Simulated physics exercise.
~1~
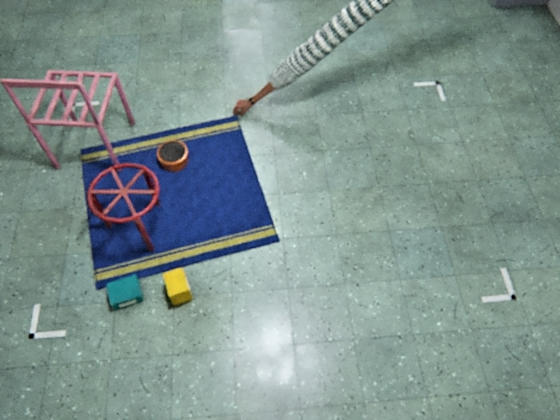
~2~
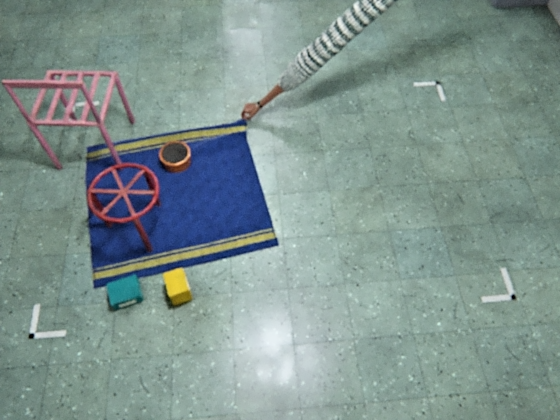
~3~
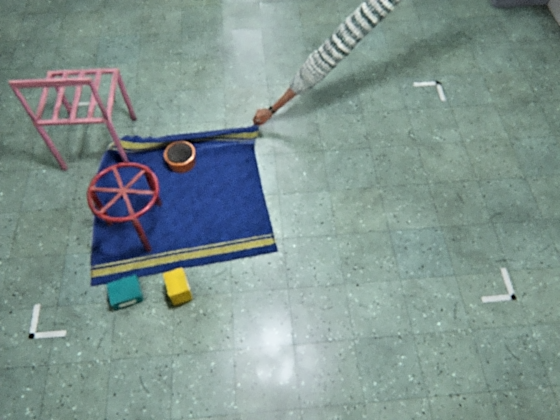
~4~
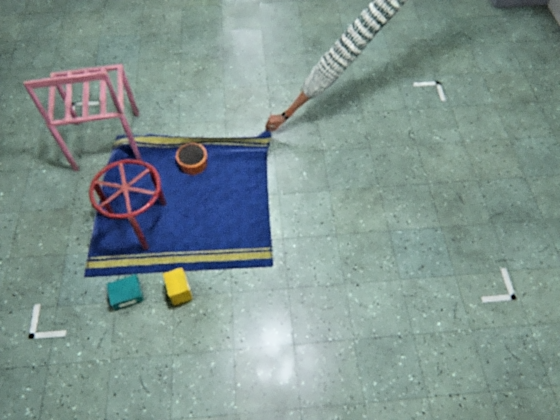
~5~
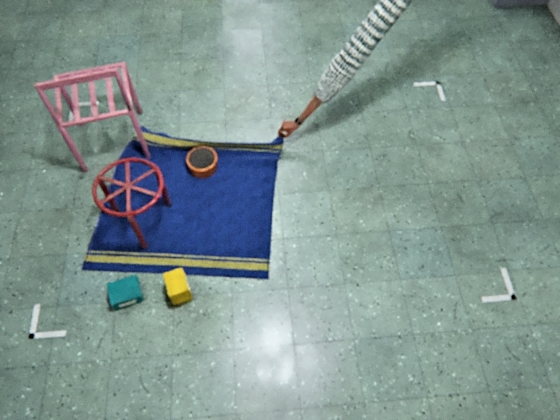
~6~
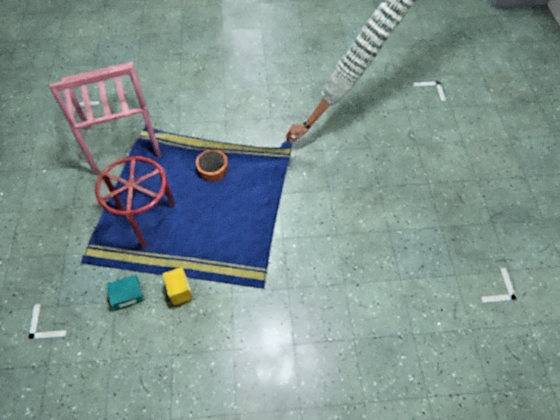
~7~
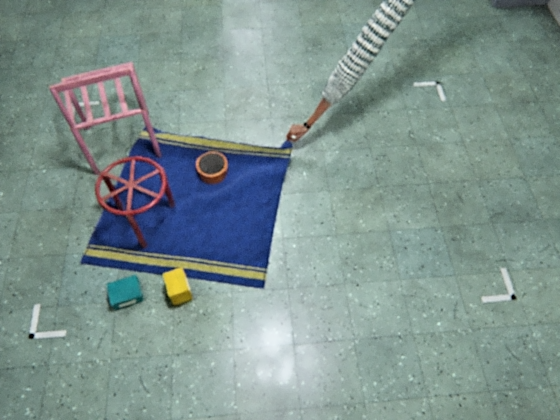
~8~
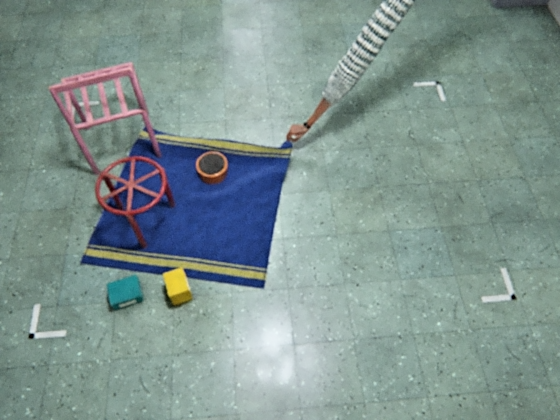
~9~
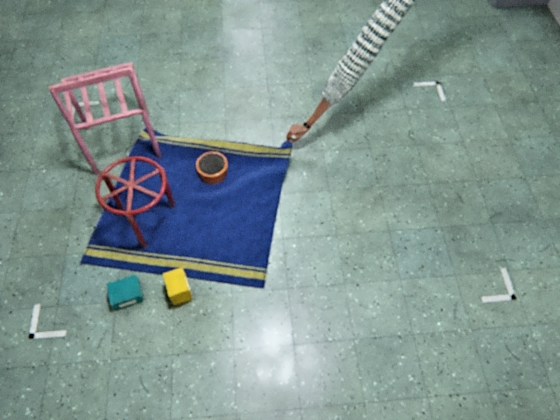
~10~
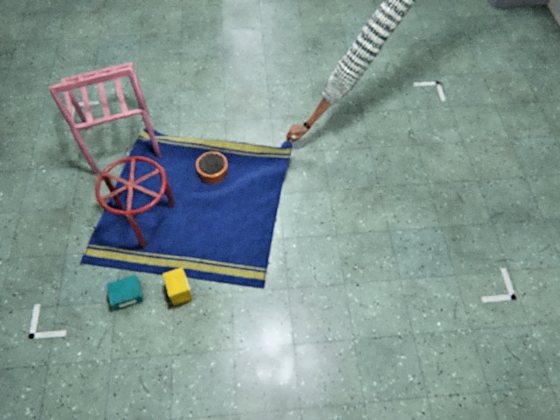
A blue play mat with yellow-striped ends lies on a speckled green hallway floor, seen from above, with white tape corners around it. An orange pot sits near its far edge, a red stool and pink chair stand at its left, and a teal carton and yellow box rest by its near edge. An arm in a striped sleeve grips the far right corner and drags it rightward, rumpling and turning the mat. The pot and chair shift right, while the stool barely moves and the boxes stay put. Finally everything rests, the hand still at the corner.
